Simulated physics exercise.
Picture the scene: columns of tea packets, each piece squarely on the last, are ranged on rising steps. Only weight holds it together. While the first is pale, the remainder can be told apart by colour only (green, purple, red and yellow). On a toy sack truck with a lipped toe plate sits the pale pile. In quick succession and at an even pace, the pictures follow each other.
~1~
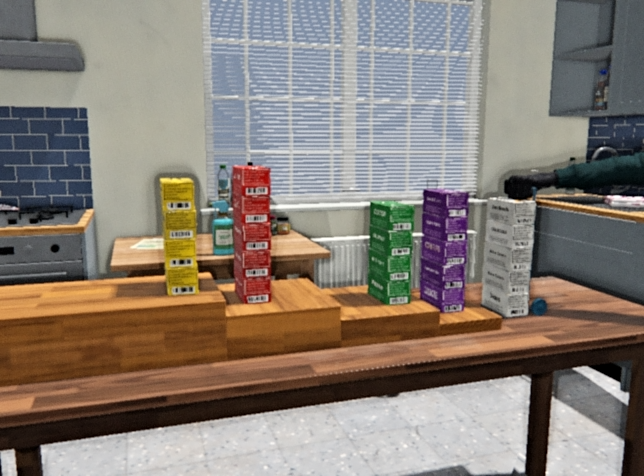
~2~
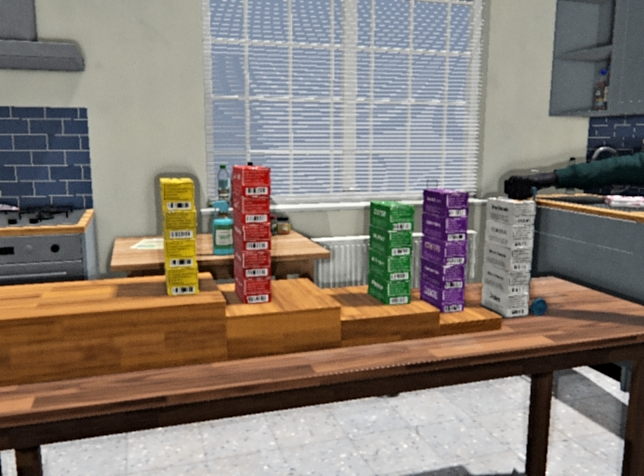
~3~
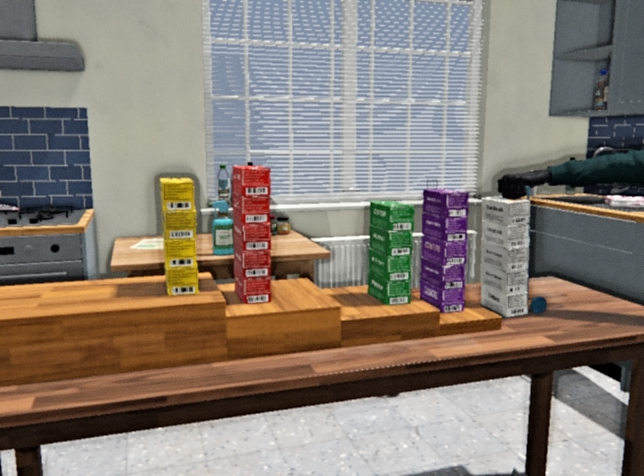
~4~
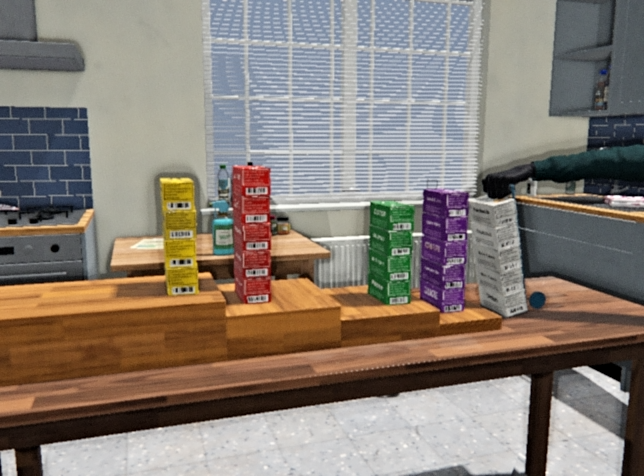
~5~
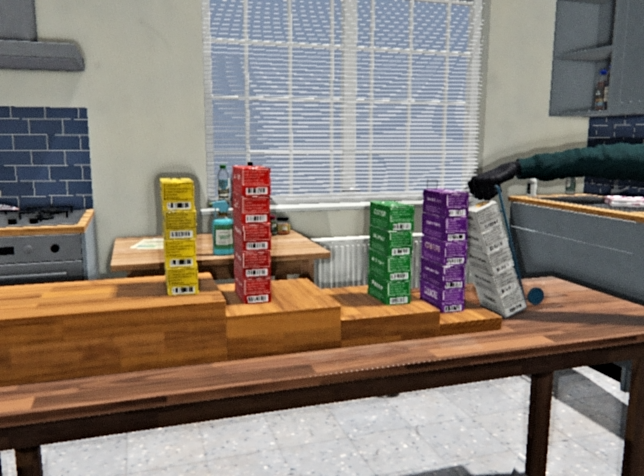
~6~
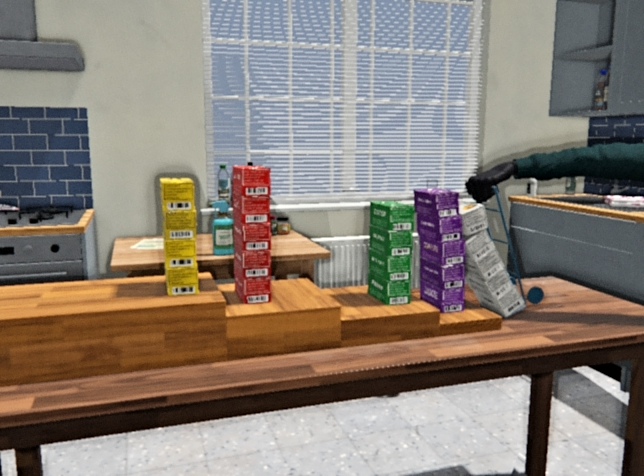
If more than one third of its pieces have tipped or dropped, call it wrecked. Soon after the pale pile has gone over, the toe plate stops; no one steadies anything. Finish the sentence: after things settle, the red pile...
It remains mostly standing.
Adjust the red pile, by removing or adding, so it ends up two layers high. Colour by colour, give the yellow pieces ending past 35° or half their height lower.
By colour: Yellow 0.
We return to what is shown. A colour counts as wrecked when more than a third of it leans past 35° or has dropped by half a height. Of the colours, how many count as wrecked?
In all, 2.
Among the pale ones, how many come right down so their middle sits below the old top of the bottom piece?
The answer is 1.
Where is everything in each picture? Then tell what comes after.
In the first picture (pixels give the middle of a visible side), truck frame level; top red packet (256, 182); top purple packet (434, 203); none of the others has stirred.
The second picture shows truck frame level; top red packet (256, 182).
The third picture shows truck frame rocked barely, top of the pale pile leaning barely; top red packet (256, 182); none of the others has stirred.
The fourth picture shows truck frame rocked a little, top of the pale pile leaning a little; top red packet (256, 182); none of the others has stirred.
The fifth picture shows truck frame (504, 211) rocked clearly, top of the pale pile leaning clearly; top red packet (256, 182); none of the others has stirred.
The sixth picture shows truck frame (501, 212) rocked clearly, top of the pale pile leaning clearly; top red packet (256, 182); top purple packet (424, 204) tilted barely; movement in 3 of them.
Shortly afterwards, 5 of the pale pile down; none of the 5 red packets down (0 of 18 in all colours); top red packet unmoved; top purple packet tilted a little.
Next, 5 of the pale pile down; none of the 5 red packets down (0 of 18 in all colours); top red packet unmoved; top green packet tilted a little.
Some moments later, 5 of the pale pile down; none of the 5 red packets down (7 of 18 in all colours); top red packet unmoved; top green packet tilted steeply, some two heights lower.
In the end, 5 of the pale pile down; none of the 5 red packets down (7 of 18 in all colours); top red packet unmoved; top green packet on its side. From the last view, middles, top red packet near (251, 180), top green packet near (282, 281).
